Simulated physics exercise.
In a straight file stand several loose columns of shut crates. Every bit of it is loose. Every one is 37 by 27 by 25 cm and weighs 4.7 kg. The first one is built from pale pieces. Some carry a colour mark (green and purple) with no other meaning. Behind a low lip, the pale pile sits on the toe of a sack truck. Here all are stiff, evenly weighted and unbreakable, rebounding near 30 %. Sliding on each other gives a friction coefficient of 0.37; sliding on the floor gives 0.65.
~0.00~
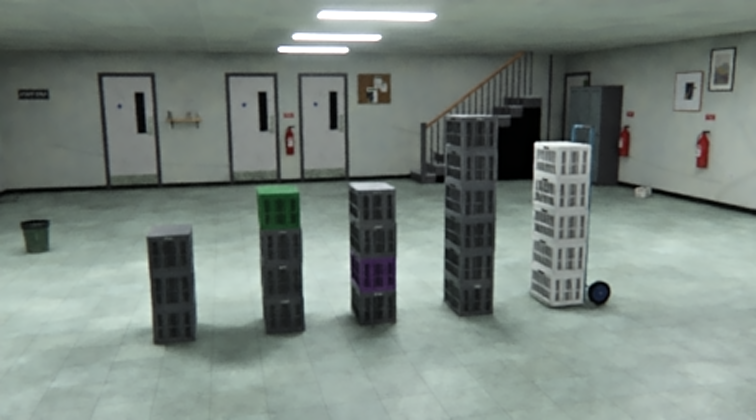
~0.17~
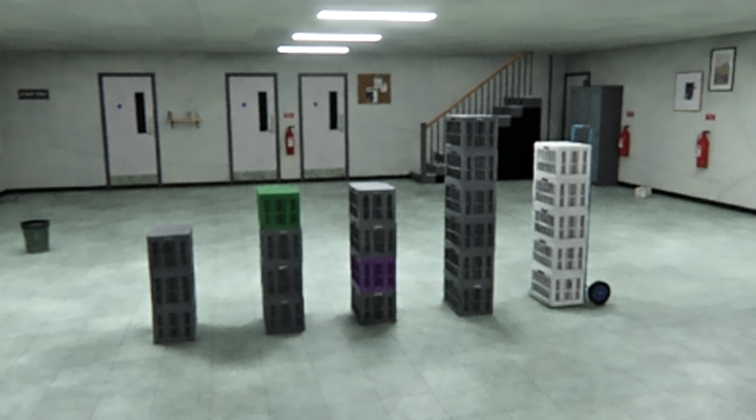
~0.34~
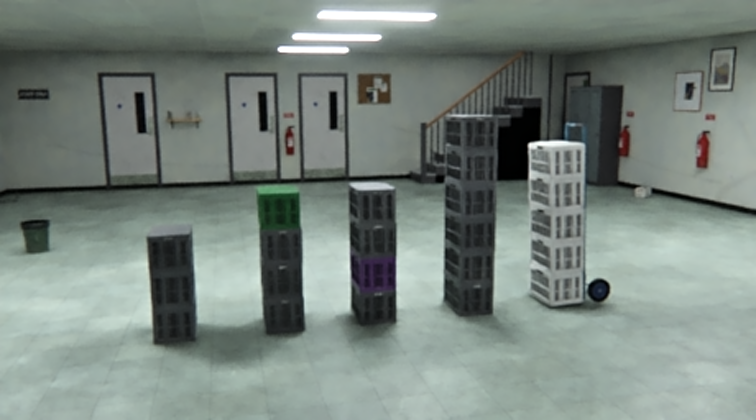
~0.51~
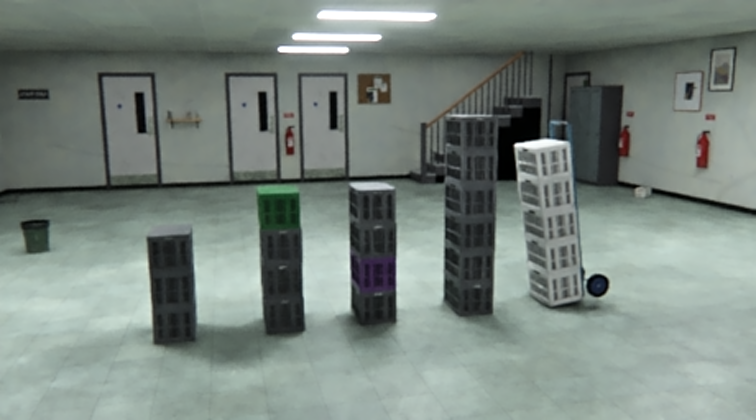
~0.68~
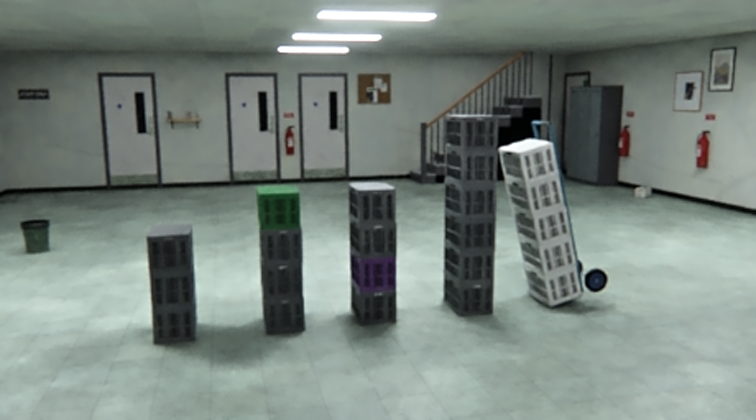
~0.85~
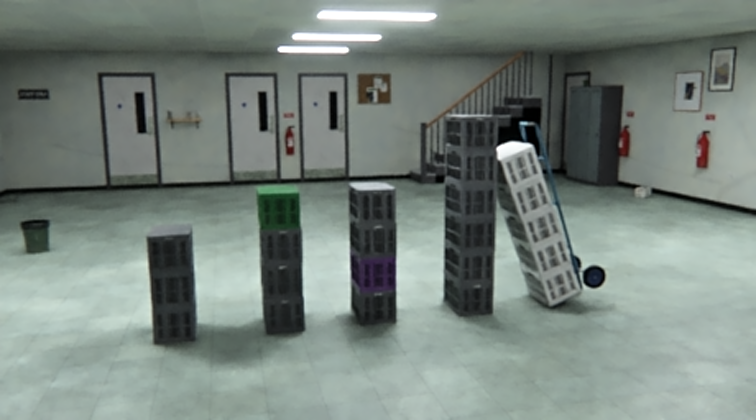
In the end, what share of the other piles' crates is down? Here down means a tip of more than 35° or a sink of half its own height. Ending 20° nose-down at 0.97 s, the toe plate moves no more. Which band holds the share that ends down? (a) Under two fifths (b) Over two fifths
Over two fifths.
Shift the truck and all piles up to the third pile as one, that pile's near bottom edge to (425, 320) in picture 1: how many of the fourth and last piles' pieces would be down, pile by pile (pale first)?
Fourth 3, last 2.
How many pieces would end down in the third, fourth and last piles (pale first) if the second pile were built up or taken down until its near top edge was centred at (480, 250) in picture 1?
Down by pile: Third 0, fourth 0, last 0.
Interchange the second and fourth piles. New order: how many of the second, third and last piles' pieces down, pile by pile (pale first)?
After the swap, the second pile would have 4 down, the third 4 and the last 2.
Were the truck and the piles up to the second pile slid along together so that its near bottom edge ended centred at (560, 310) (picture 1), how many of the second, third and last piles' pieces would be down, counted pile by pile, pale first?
Then second 6, third 3, last 1.
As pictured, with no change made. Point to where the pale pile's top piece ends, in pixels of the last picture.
End position: Near (408, 243) px.
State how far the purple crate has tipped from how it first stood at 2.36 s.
About 25 degrees.
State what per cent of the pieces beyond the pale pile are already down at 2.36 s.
By then 35 %.
Around 1.82 s, 5 of the pale pile down; none of the 17 other crates down, 6 disturbed.
Around 2.36 s, 5 of the pale pile down; 6 of the 17 other crates down; purple crate tipped 26°; green crate displaced 10 cm.
Around 3.18 s, 5 of the pale pile down; 17 of the 17 other crates down; purple crate tipped 44°, 16 cm lower; green crate tipped 19°, 41 cm lower.
Finally (4.5 s), 5 of the pale pile down; 17 of the 17 other crates down; green crate on its side; purple crate tipped 43°, 16 cm lower. That is 100 per cent. Seen by the last camera, middles, purple crate near (312, 294).
